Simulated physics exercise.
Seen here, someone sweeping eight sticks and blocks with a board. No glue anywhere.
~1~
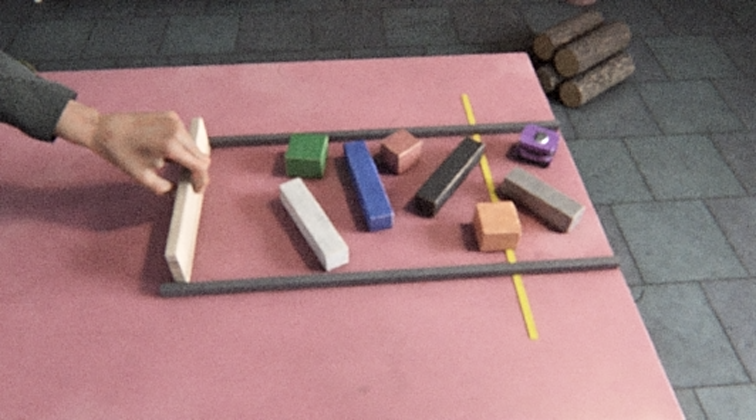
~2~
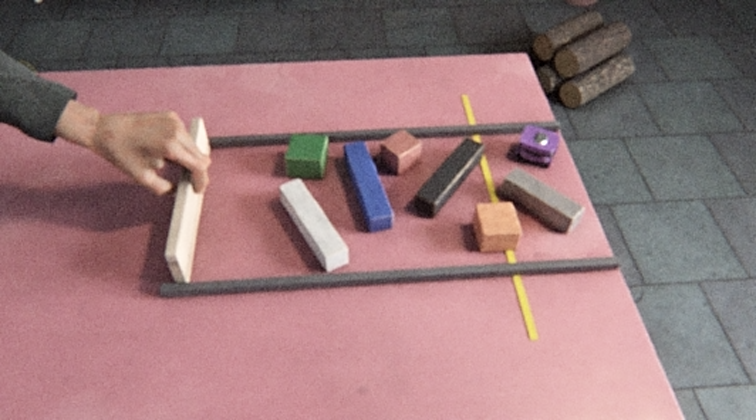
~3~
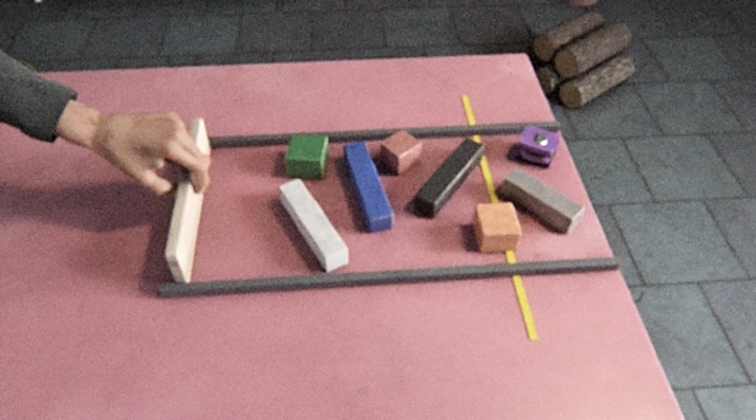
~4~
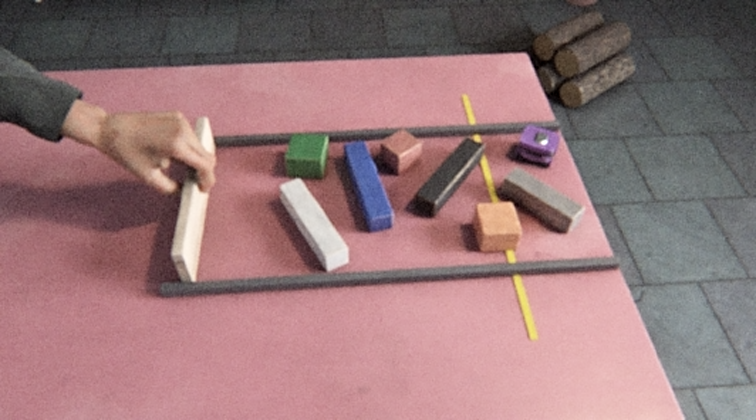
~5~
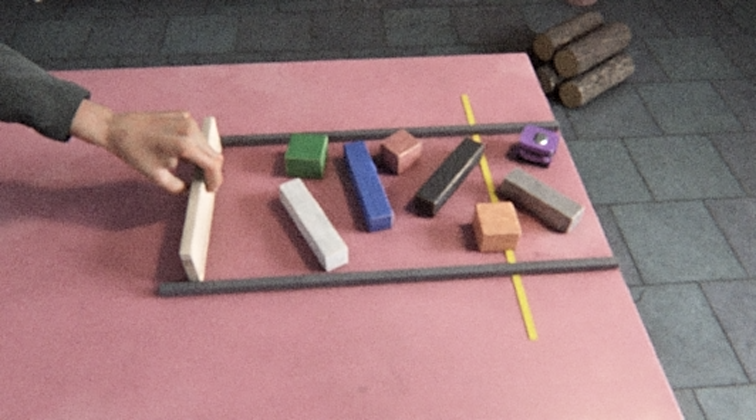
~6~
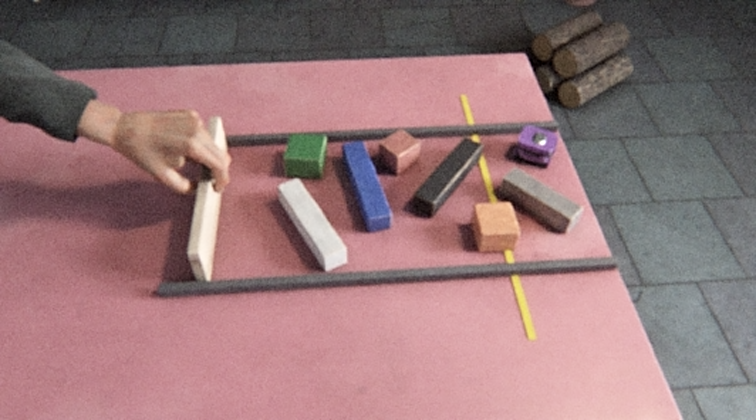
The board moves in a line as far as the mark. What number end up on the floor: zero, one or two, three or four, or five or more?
The number that fall off is one or two.
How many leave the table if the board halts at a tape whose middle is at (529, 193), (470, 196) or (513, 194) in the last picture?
Try by try, 4, 0 and 4.
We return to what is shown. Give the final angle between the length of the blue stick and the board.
Near 10 degrees.
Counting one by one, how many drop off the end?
Fallen: 2.
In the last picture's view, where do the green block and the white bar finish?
About (499, 145), and the other about (511, 213).
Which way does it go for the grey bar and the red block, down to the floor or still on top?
The grey bar comes down, the red block stays on.
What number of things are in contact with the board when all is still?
In contact: 2.
Early on, none off yet; purple case at rest near (536, 147); grey bar at rest near (540, 200); orange block at rest near (495, 227).
A while later, none off yet; purple case travelled about its own width near (555, 140); grey bar travelled a little near (580, 210); orange block travelled about its own width near (529, 237).
Finally, the number that fall off is one or two; lost, grey bar and purple case.
